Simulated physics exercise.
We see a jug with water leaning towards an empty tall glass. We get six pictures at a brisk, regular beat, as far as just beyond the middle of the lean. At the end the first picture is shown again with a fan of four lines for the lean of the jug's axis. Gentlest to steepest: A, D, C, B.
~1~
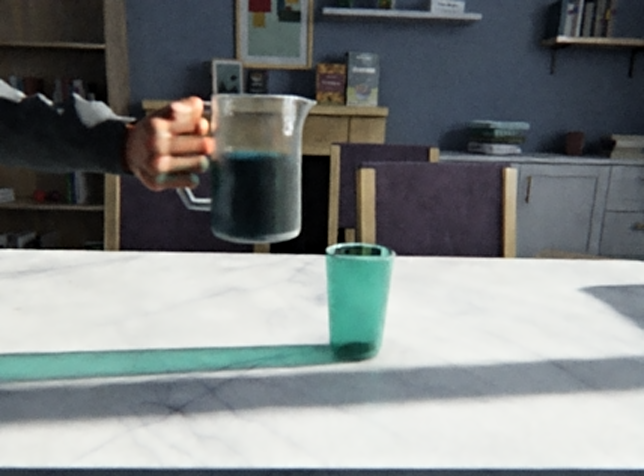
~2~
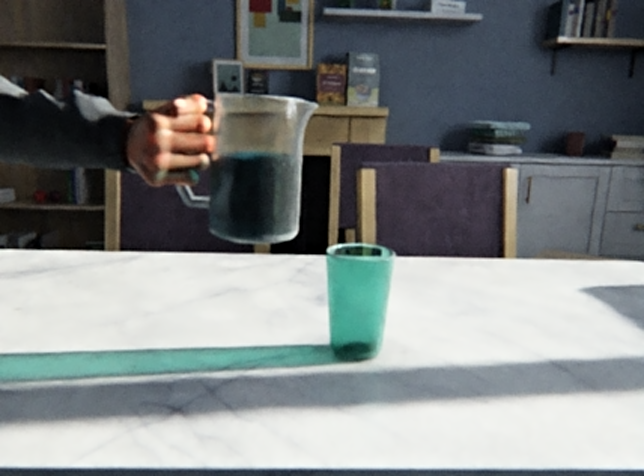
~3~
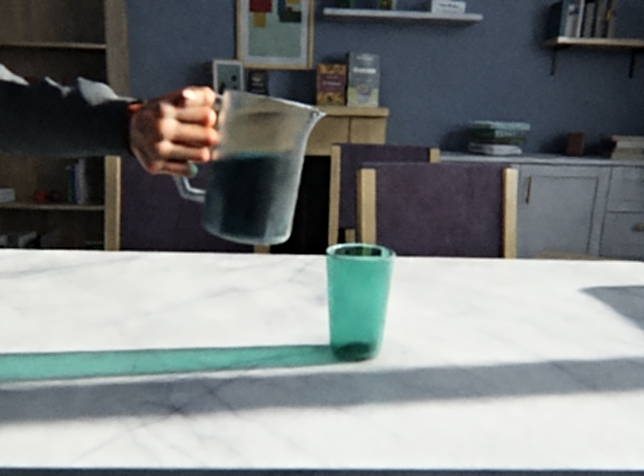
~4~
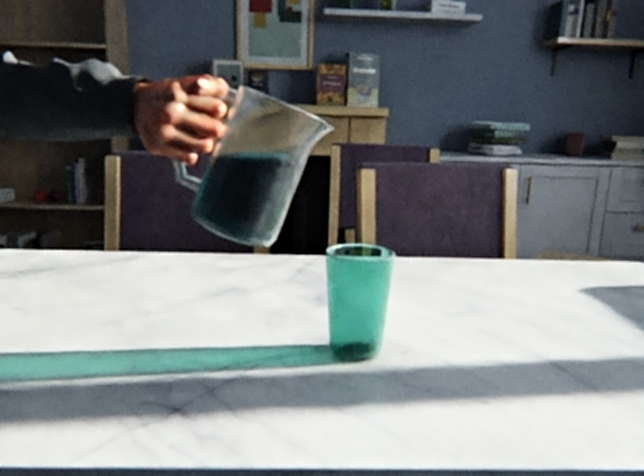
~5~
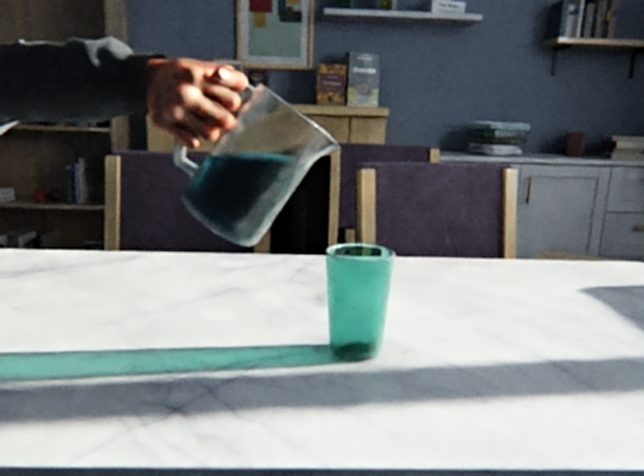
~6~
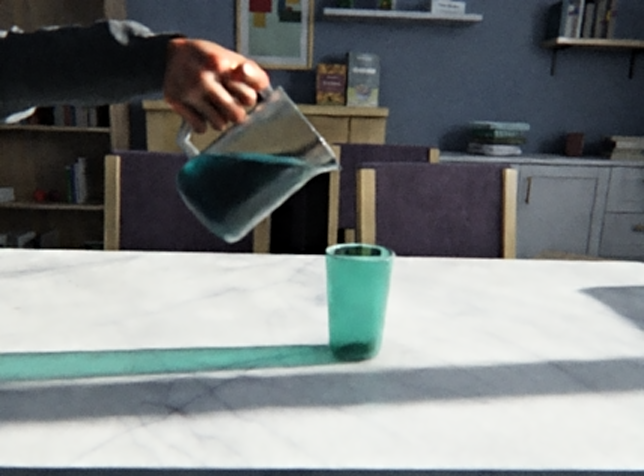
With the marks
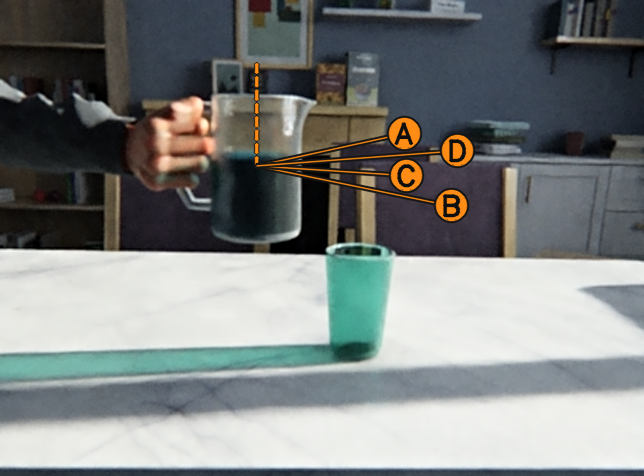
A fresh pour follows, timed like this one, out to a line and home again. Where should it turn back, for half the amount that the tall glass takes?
Use mark A.
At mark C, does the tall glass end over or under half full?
Over half.
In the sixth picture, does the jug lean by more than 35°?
Yes, it does.
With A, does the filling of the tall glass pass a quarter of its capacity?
Yes, clearly.
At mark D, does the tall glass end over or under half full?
Over.
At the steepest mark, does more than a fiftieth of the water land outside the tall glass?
Yes.
In orange, A at (388, 137); B at (434, 202); C at (389, 174); D at (440, 152).
Choosing A, the tall glass ends with about 50 % of what it can hold; 5 % of the water is spilt.
Choosing B, the tall glass ends with about 90 % of what it can hold; 25 % of the water is spilt.
Choosing C, the tall glass ends with about 87 % of what it can hold; 14 % of the water is spilt.
Choosing D, the tall glass ends with about 69 % of what it can hold; 9 % of the water is spilt.
